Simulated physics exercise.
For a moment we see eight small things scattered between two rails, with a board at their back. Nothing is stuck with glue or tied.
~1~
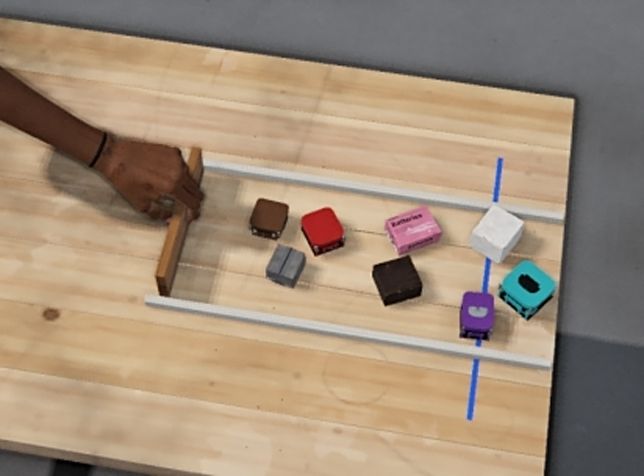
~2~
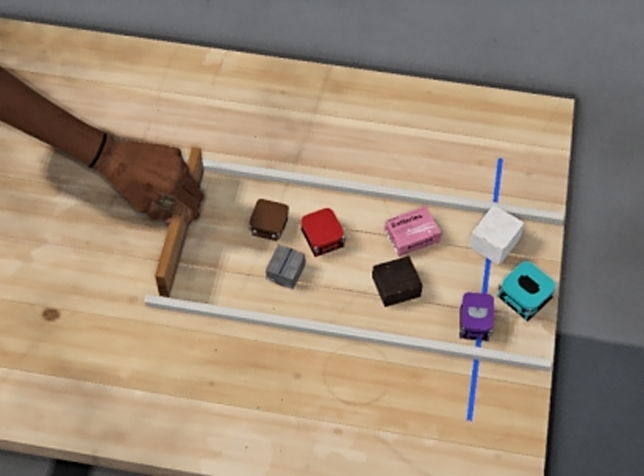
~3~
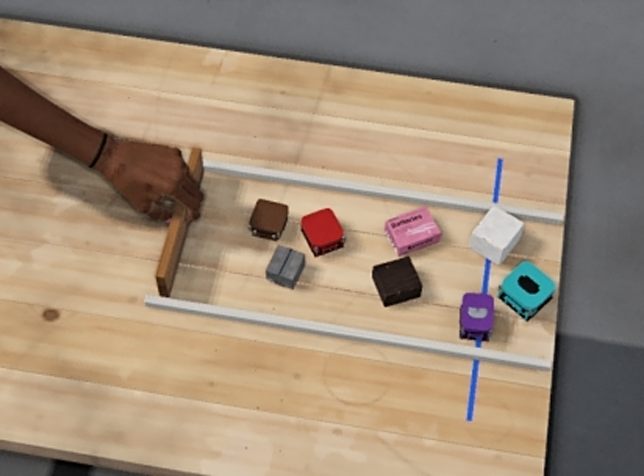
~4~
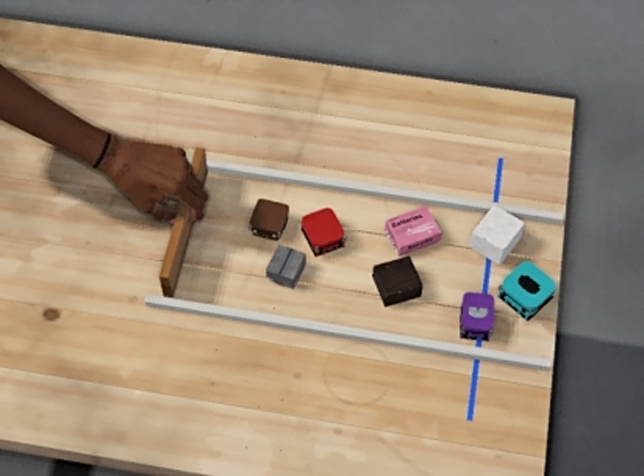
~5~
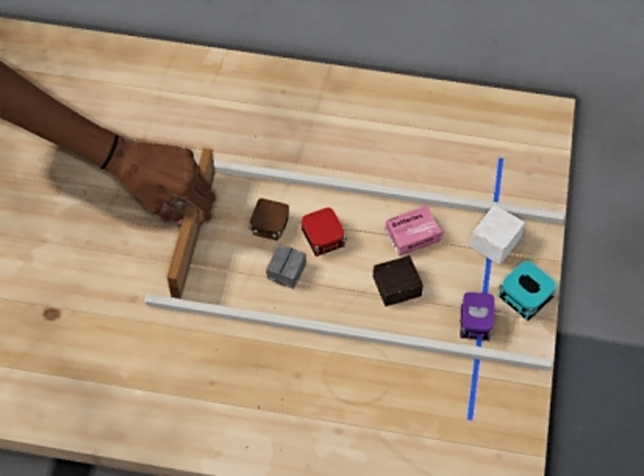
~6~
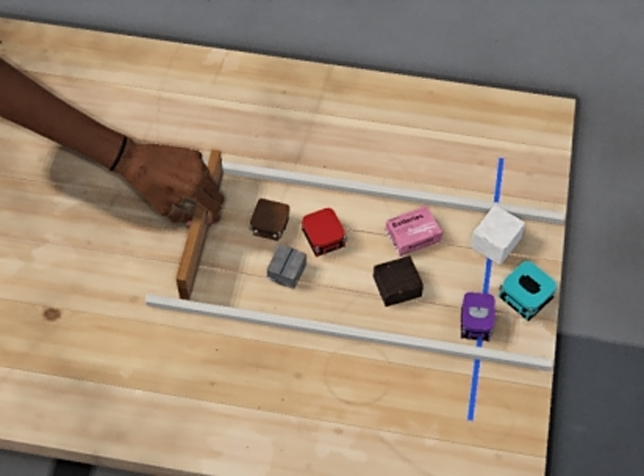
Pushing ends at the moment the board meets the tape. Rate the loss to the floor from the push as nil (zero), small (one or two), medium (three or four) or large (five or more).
The loss is medium.
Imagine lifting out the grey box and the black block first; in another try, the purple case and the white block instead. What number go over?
The count is 1 in the first case and 2 in the second.
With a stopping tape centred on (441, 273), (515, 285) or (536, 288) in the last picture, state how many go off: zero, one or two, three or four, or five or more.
Taking the tapes one at a time, the count is not one, then five or over, then 5 or more.
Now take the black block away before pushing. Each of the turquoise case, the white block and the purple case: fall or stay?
The turquoise case? It heads down. The white block? It heads down. The purple case? It does not drop.
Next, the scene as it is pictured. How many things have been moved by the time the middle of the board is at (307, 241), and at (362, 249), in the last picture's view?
First 3, then 6.
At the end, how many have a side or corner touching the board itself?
The count in contact is 2.
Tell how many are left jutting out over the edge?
Count: 0.
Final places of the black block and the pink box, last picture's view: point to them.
In the last picture the black block sits around (536, 308) and the pink box around (543, 239).
Soon after, none off yet; turquoise case at rest near (528, 291); white block at rest near (498, 235); purple case at rest near (477, 317).
Then, none off yet; turquoise case at rest near (528, 291); white block moved a little near (514, 241); purple case at rest near (477, 317).
By the end, the number that fall off is three or four; fallen, purple case, white block and turquoise case.
